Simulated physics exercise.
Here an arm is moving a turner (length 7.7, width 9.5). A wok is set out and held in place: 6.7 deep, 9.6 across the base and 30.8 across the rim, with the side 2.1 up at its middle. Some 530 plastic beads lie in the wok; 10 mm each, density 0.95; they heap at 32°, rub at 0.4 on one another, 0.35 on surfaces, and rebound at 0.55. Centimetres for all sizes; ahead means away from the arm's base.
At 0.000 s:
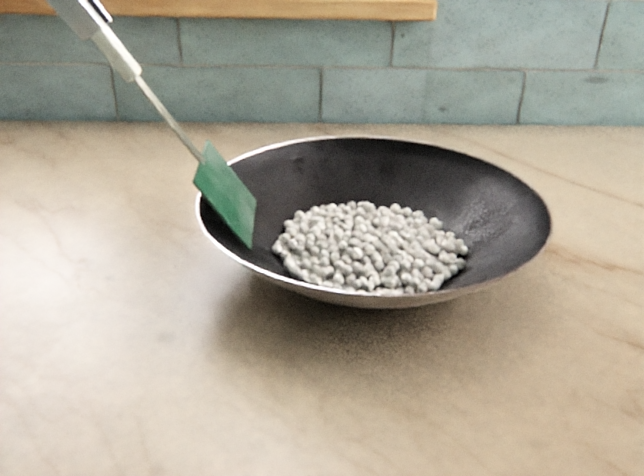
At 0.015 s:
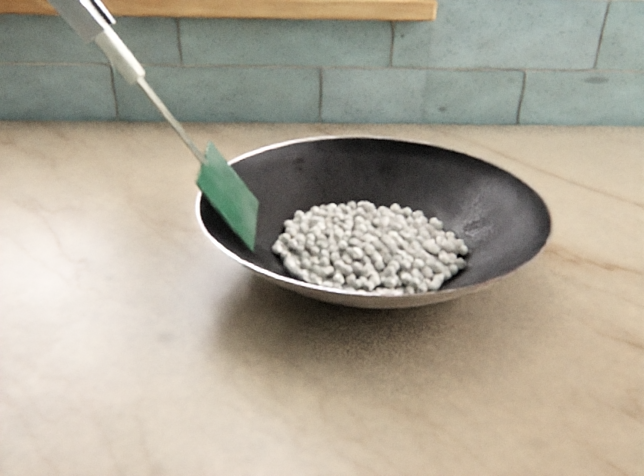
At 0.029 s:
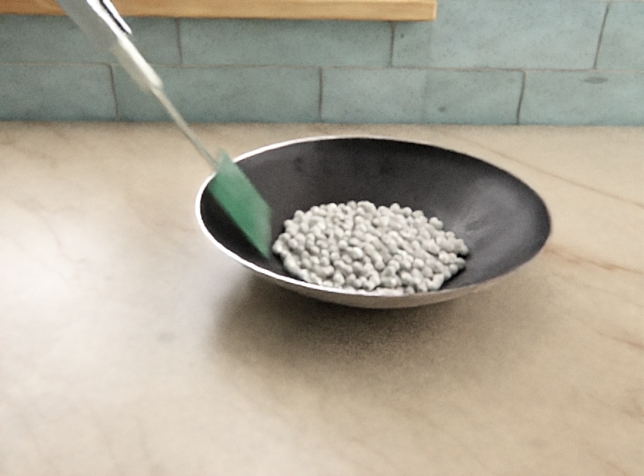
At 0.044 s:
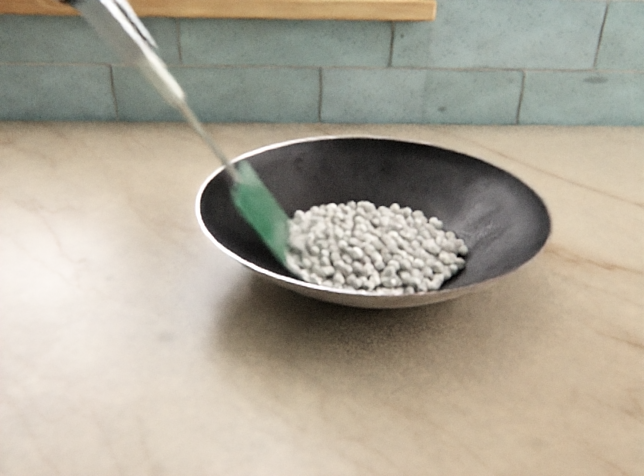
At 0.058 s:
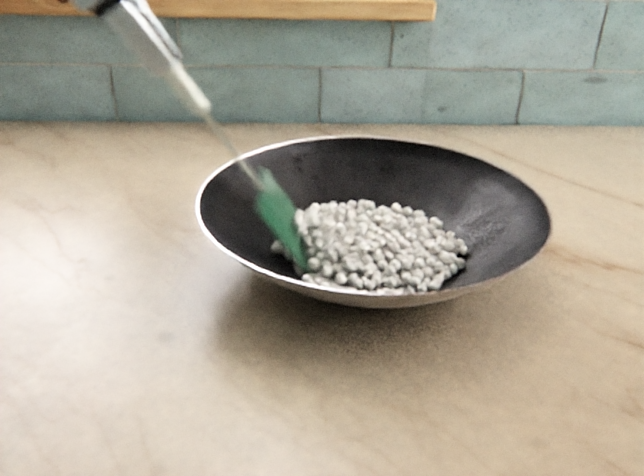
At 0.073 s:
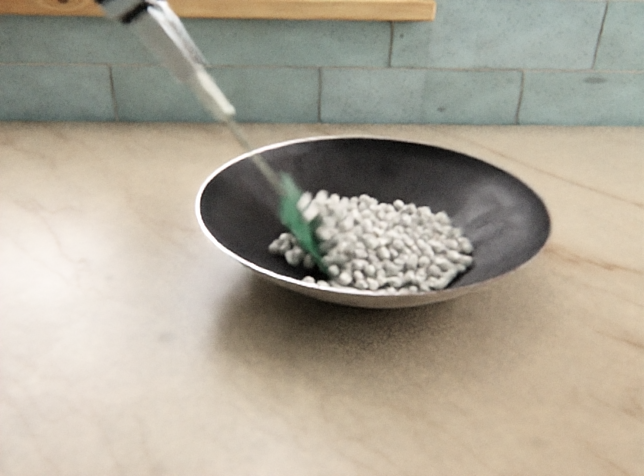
Green turner sliding down the left side of a dark wok and pushing into a heap of pale beads, shifting some rightward.
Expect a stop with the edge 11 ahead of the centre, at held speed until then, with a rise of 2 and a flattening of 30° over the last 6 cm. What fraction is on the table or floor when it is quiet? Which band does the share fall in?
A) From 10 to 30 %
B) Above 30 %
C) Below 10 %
B.
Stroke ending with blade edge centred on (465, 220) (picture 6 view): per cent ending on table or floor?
About 35 per cent.
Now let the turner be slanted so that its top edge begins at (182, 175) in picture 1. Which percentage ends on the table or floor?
Near 45 in a hundred.
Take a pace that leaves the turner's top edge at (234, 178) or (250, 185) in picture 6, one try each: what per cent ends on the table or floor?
Try one roughly 15 per cent; try two roughly 35 per cent.
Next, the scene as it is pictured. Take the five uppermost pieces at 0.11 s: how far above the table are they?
About 8 cm.
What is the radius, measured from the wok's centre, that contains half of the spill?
The answer is around 46 cm.
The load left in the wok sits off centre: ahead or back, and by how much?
Roughly 3.5 cm ahead of the centre.
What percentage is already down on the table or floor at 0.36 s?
Close to 10 per cent of the load.
After 0.11 s, sloping 56°, highest piece 10 above the table; 527 in the wok.
After 0.14 s, sloping 50°, highest piece 12 above the table; 524 in the wok, 3 on the blade or in flight.
After 0.36 s, sloping 26°, highest piece 17 above the table; 297 in the wok, 59 on the table or floor, 171 on the blade or in flight.
After 1.41 s, sloping 26°, highest piece 5 above the table; 297 in the wok, 230 on the table or floor.
At rest, 297 in the wok, 230 on the table or floor. That is 44 % on the table or floor.
